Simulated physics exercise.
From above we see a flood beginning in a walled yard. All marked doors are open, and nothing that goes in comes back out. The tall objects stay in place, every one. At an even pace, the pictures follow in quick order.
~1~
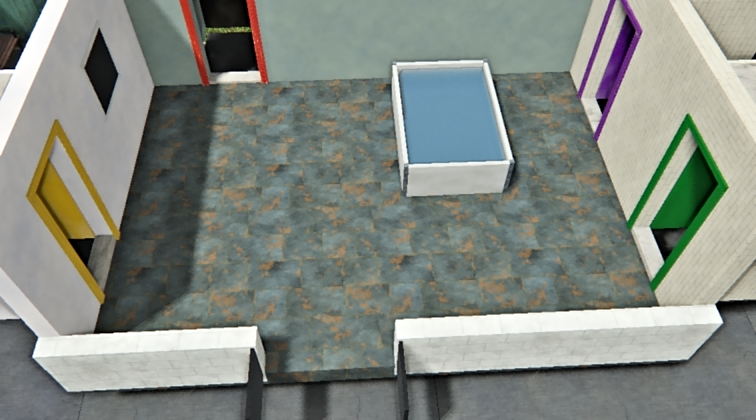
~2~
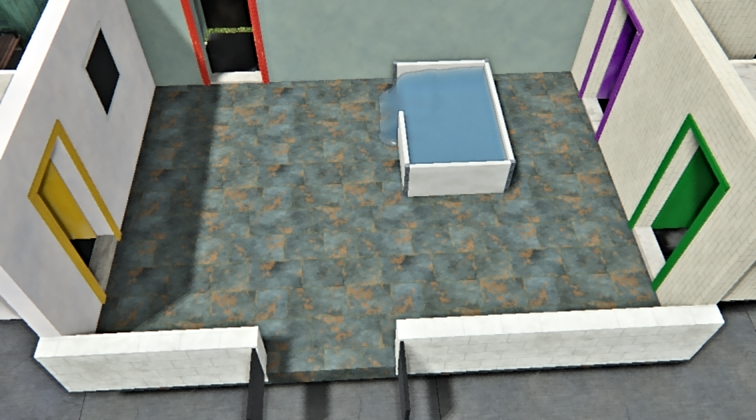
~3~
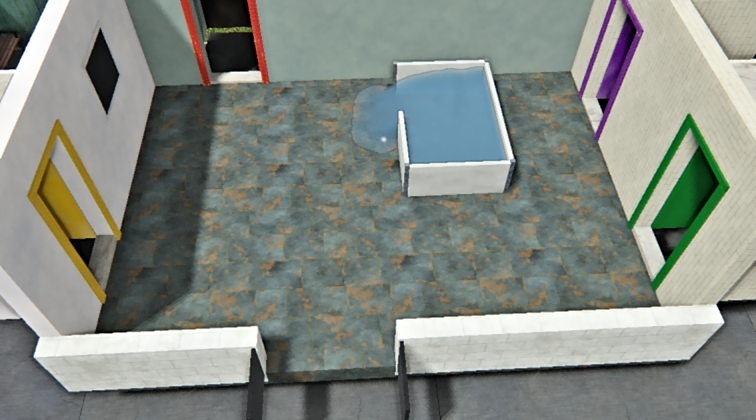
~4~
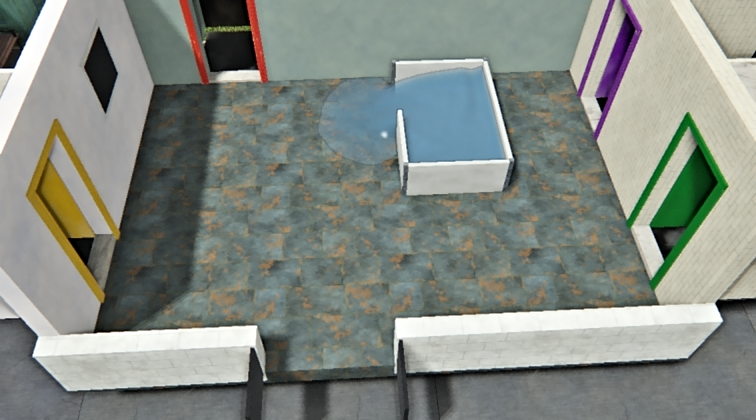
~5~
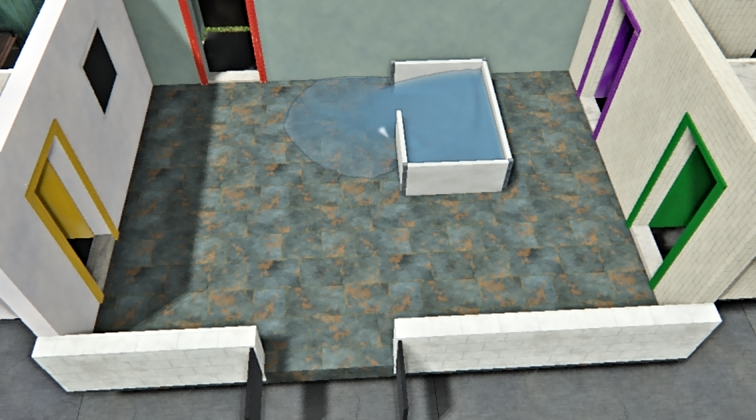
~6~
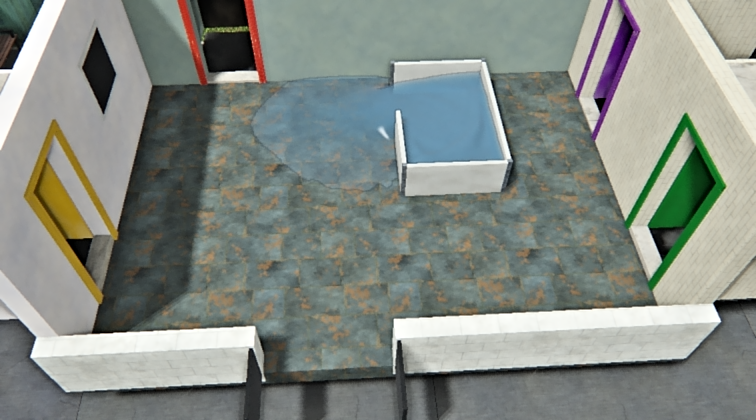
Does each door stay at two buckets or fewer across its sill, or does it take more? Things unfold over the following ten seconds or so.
Taking them in turn: The purple door stays at two or fewer, the green door stays at two or fewer, the red door takes more, the yellow door stays at two or fewer.
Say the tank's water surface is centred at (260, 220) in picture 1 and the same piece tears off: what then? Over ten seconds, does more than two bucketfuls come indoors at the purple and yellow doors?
Looking at it, purple comes in under and yellow breaks the limit.
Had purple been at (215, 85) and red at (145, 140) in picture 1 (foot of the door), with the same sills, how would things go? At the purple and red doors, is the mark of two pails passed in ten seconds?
As I see it, the purple door crosses the line and the red door crosses the line.
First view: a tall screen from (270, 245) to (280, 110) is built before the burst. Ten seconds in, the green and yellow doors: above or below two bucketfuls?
Green falls short, yellow falls short.
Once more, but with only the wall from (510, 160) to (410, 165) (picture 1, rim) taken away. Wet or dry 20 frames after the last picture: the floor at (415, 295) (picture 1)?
By then I'd expect it to be drenched.
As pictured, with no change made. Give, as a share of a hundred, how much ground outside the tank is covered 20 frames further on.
That comes to about 40 per cent.
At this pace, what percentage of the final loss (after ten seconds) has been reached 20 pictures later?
I'd estimate some 10 per cent.
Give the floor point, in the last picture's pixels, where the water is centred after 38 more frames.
(274, 189).
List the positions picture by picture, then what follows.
The first frame shows still water in the open tank at (448, 113).
In the second frame, the front is at (388, 93), out from the gap at (399, 109).
In the third frame, the front is at (367, 91), out from the gap at (399, 110).
In the fourth frame, the front is at (324, 134), out from the gap at (398, 109).
In the fifth frame, the front is at (290, 130), out from the gap at (397, 109).
In the sixth frame, water pours out at (396, 110) and has run to (257, 127).
A moment on, water covers 25 % of the floor; the purple door not reached, the green door not reached, the red door wet at the sill, nothing in, the yellow door not reached.
Next, water covers 30 % of the floor; the purple door not reached, the green door not reached, the red door under two buckets in, the yellow door not reached.
Then, water covers 40 % of the floor; the purple door not reached, the green door not reached, the red door under two buckets in, the yellow door wet at the sill, nothing in.
Later, water covers 55 % of the floor; the purple door not reached, the green door not reached, the red door over two buckets in, the yellow door wet at the sill, nothing in.
In the end, water covers 80 % of the floor; the purple door not reached, the green door wet at the sill, nothing in, the red door over two buckets in, the yellow door wet at the sill, nothing in.
